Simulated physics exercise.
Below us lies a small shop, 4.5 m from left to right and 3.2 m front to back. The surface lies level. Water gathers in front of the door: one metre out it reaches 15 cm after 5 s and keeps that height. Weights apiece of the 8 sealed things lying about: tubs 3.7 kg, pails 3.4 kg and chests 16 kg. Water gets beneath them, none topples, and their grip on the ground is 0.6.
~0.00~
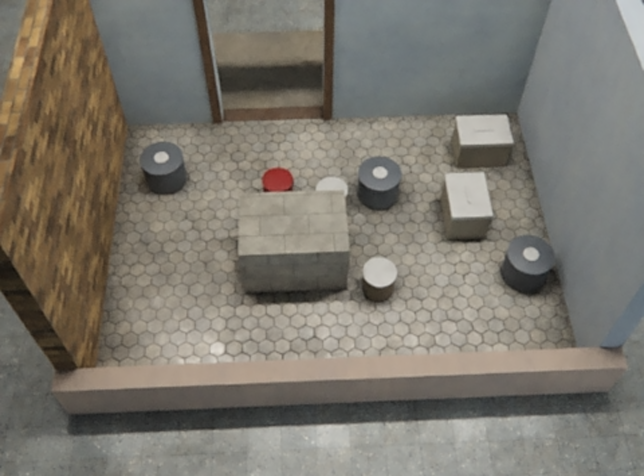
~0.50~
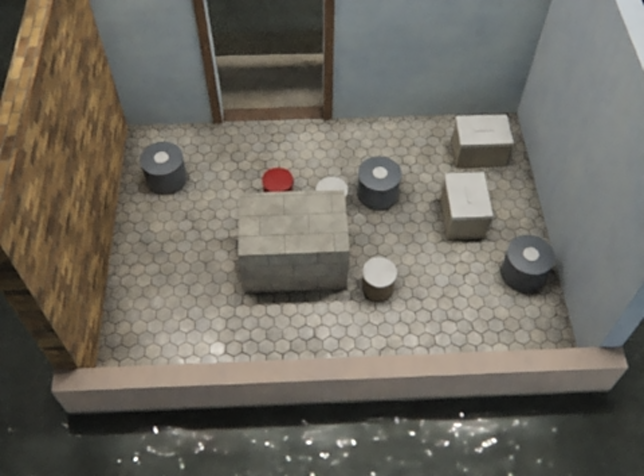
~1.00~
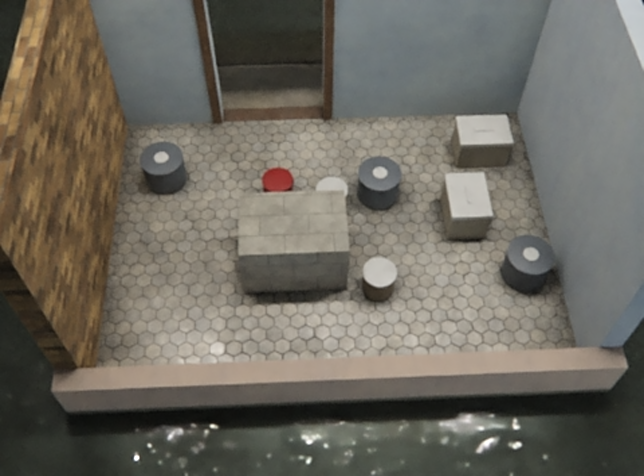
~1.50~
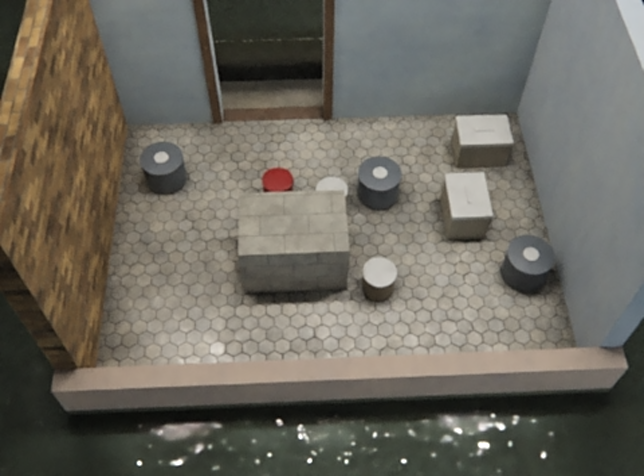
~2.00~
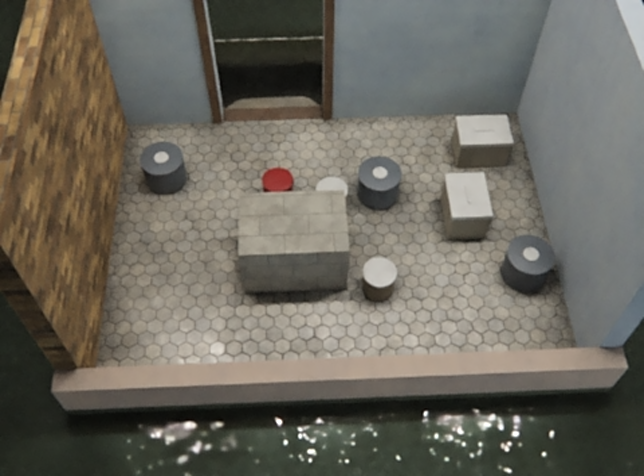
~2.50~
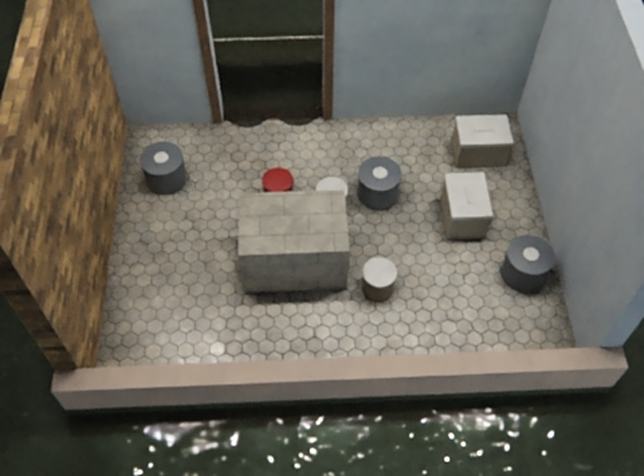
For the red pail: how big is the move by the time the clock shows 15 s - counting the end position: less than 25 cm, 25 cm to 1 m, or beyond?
The red pail travels far.
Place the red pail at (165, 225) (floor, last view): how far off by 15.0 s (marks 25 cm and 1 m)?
It ends far away.
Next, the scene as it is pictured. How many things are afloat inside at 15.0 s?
8 of them.
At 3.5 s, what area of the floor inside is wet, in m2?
Roughly 1.0 m2.
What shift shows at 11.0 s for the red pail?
About 200 cm.
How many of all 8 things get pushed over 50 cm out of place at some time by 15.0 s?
That makes 5.
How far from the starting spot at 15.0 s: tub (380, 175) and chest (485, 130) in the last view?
In turn: 50 cm, 40 cm.
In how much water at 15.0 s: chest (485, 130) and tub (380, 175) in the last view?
Roughly 9 and 6 cm.
After 3.5 s the red pail is near (278, 180), 0.0 m from its start, aground; 0 afloat.
After 6.8 s the red pail is near (249, 198), 0.4 m from its start, afloat; 2 afloat.
After 11.0 s the red pail is near (200, 354), 2.1 m from its start, afloat; 6 afloat.
After 15.0 s the red pail is near (446, 251), 1.9 m from its start, afloat; 8 afloat.
